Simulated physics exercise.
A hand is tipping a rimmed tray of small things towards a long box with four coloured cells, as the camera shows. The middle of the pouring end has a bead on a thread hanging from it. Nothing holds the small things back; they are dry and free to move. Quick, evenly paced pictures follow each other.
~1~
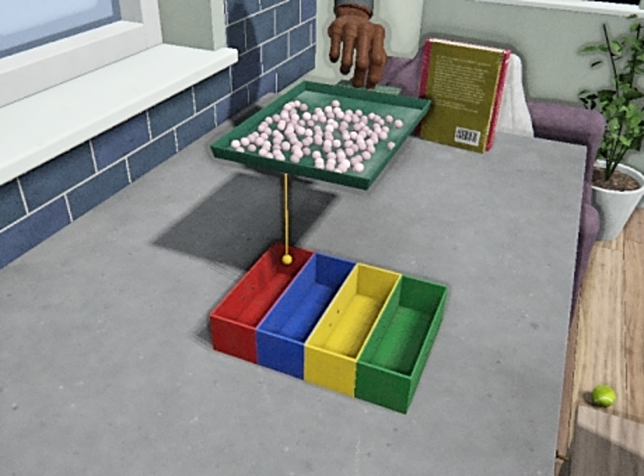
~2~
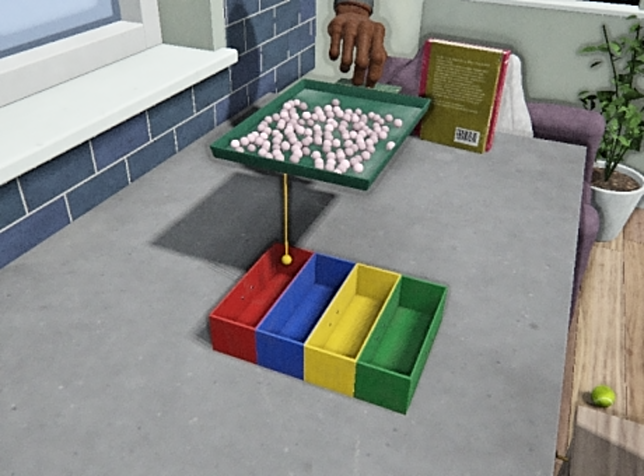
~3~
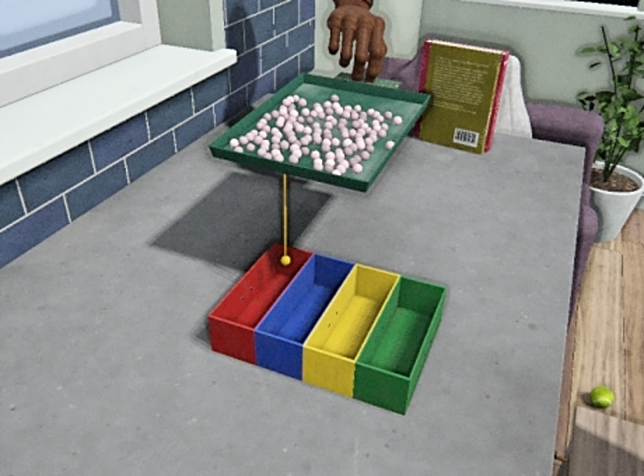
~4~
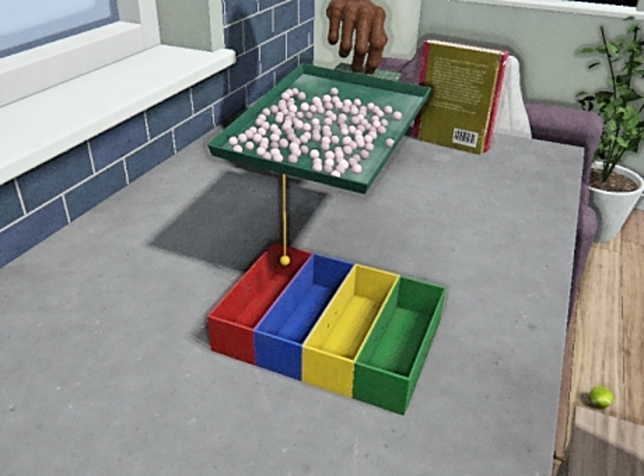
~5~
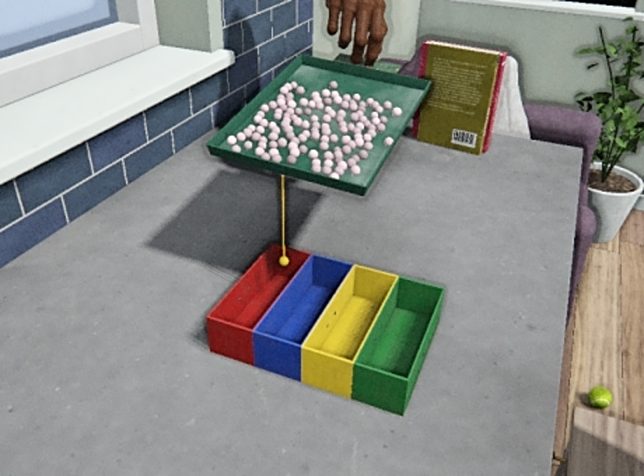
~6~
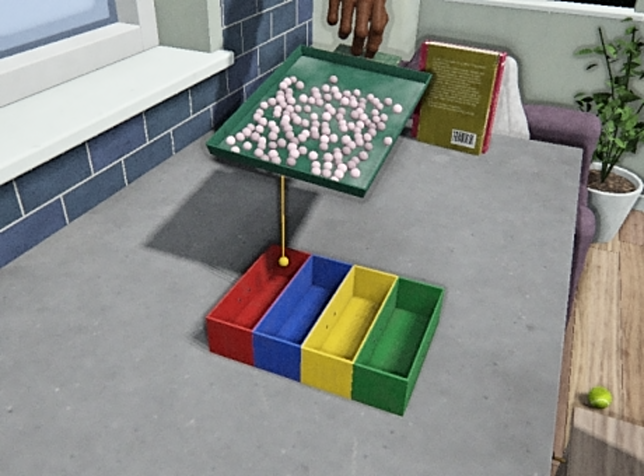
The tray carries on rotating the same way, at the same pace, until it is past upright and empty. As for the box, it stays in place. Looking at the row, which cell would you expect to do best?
I would expect the yellow cell to do best.
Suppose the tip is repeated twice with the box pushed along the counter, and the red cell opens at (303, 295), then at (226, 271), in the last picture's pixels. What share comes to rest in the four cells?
90 %, 90 %.
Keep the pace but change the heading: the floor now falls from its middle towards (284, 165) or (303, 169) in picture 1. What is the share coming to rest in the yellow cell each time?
Roughly 0 percent first and 20 percent second.
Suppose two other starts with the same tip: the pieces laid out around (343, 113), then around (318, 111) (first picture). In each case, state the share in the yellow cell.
First some 60, then 60 per cent.
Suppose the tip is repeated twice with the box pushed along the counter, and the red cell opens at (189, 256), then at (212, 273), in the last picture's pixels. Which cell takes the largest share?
In the first try it is the cell in green, in the second it is the green one.
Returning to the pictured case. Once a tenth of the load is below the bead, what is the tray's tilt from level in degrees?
Roughly 80°.
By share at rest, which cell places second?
Rank two - the blue cell.
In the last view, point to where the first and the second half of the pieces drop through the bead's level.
The first part at (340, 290); the rest at (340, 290).
Just after the last frame, tray tipped steeply; every one on the tray.
A moment on, tray tipped right over; roughly a quarter on the tray; roughly a third in the yellow cell; roughly a quarter in the blue cell; about a tenth in the red cell; just a few in the green cell; roughly a quarter falling or outside the box.
Further on, tray tipped past a quarter turn; roughly half in the yellow cell; roughly a quarter in the blue cell; about a tenth in the red cell; about a tenth in the green cell; just a few falling or outside the box.
When it is over, tray tipped past a quarter turn; roughly half in the yellow cell; roughly a quarter in the blue cell; about a tenth in the red cell; about a tenth in the green cell; just a few outside the box.
